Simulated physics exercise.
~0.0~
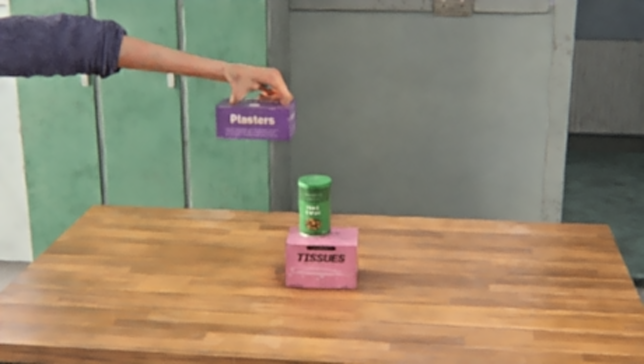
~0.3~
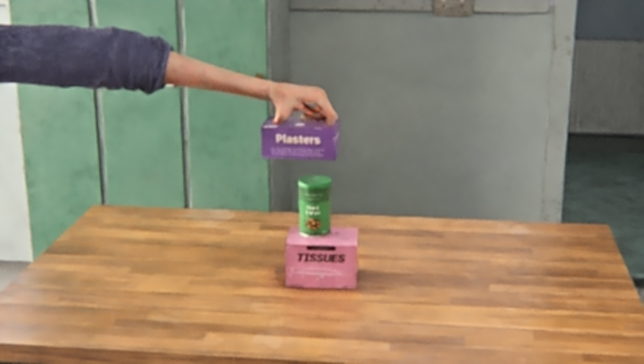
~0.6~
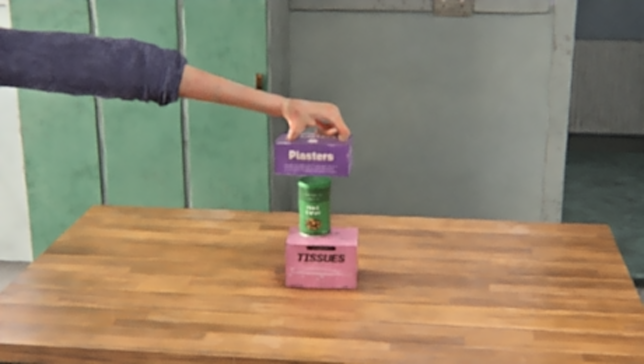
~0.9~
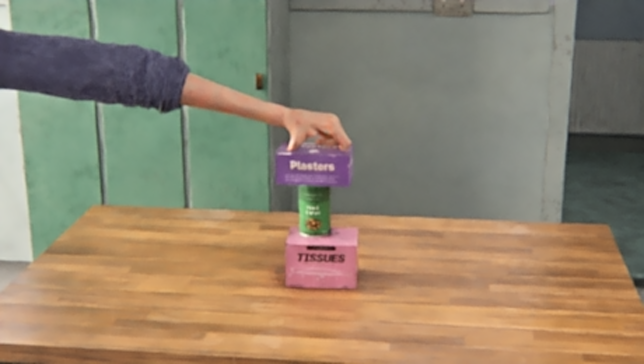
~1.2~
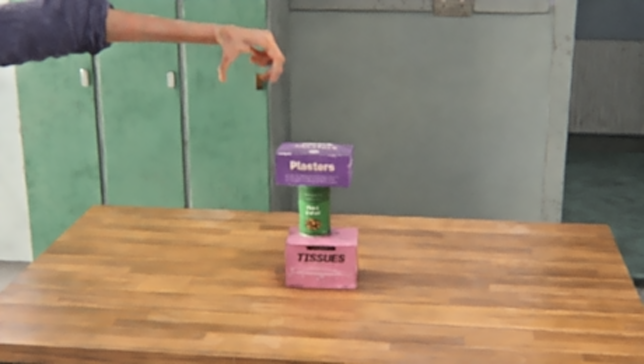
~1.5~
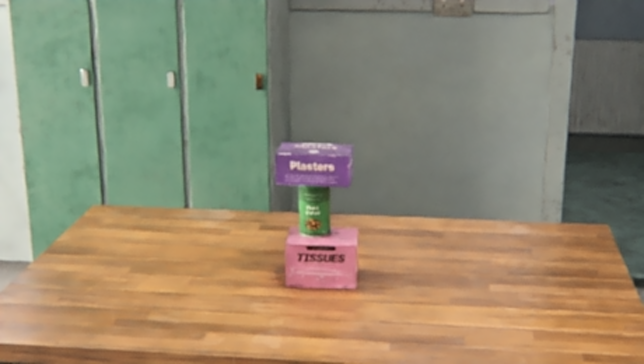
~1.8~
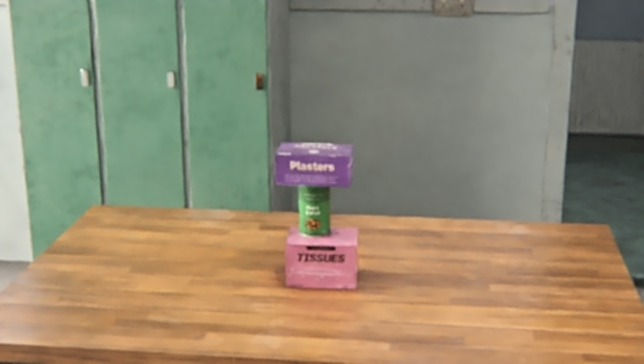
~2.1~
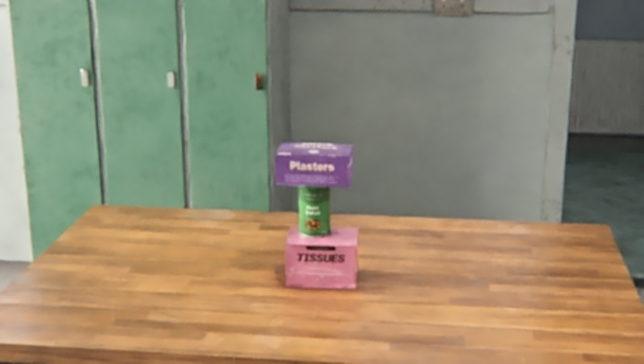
A hand sets a purple box on a green tin above a pink box, and the stack holds.
